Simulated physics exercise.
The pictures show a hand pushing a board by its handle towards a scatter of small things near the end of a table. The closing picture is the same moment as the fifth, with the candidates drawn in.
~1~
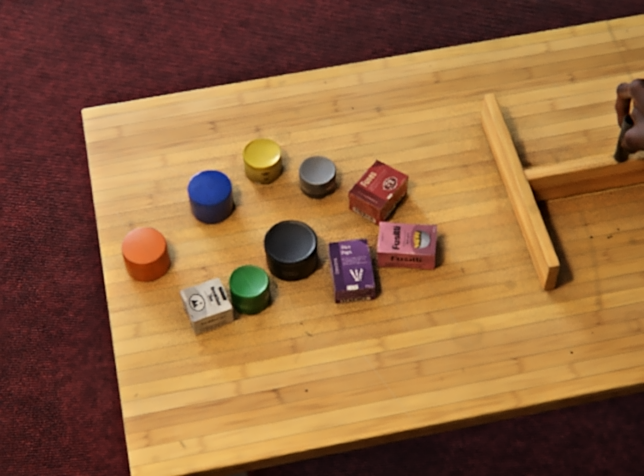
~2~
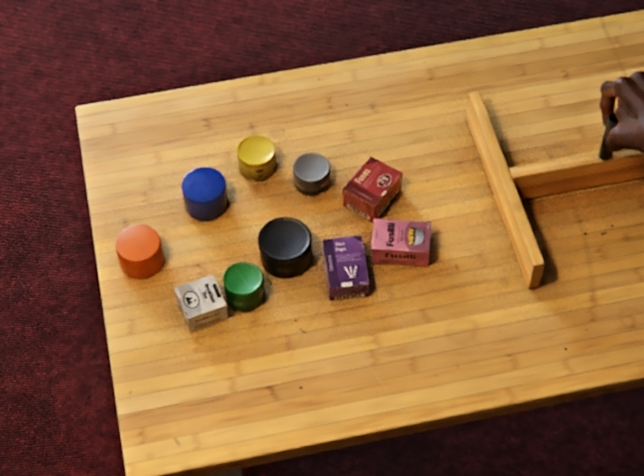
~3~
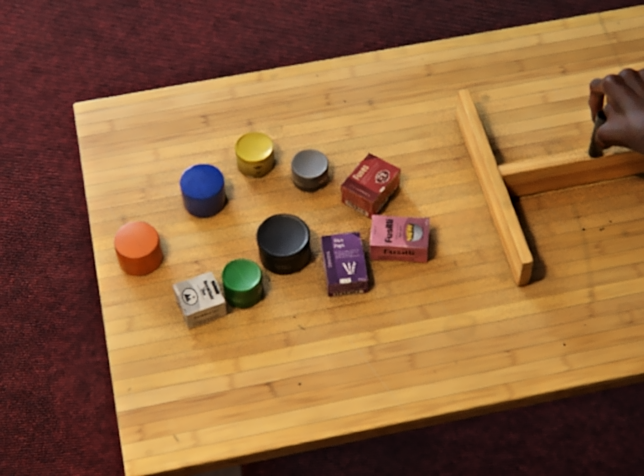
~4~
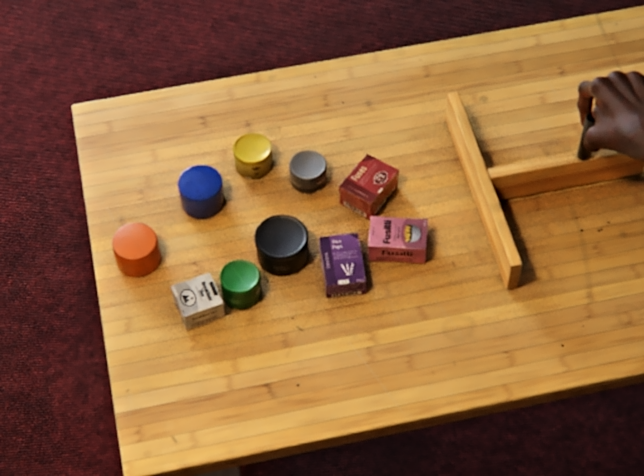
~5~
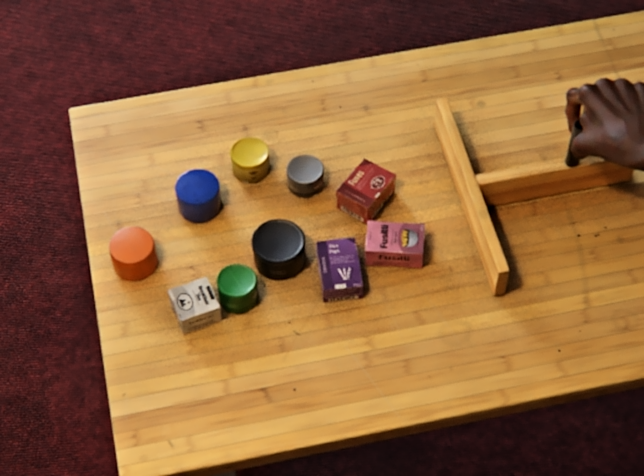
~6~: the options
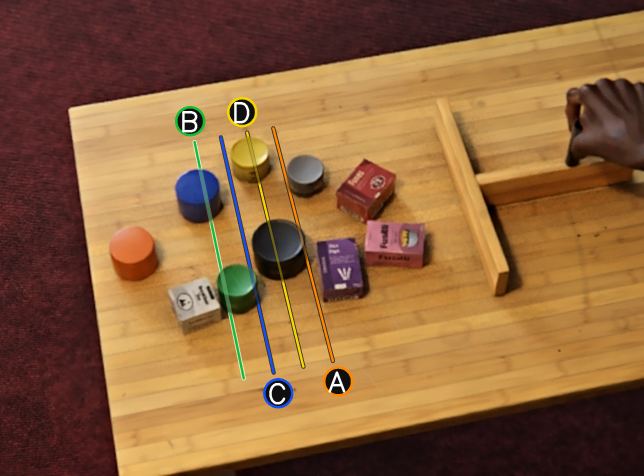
A hand slides a wooden board by its handle slowly leftward across a table toward small jars and boxes.
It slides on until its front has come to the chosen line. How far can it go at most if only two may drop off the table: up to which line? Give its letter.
B is the last line within the limit.
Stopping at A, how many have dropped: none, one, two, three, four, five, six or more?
In all, none.
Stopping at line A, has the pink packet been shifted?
Yes.
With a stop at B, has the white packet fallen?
Yes.
On the copy, A at (301, 237); B at (218, 253); C at (246, 247); D at (273, 242).
On B. First, board (382, 197); black jar (258, 252); purple packet (312, 276).
Then, board (292, 214); white packet (141, 321); green jar (179, 302).
Finally, board (220, 227); white packet over the edge; green jar (105, 316); one fallen.
By contrast, A is within the limit but short; C is within the limit but short; D is within the limit but short.
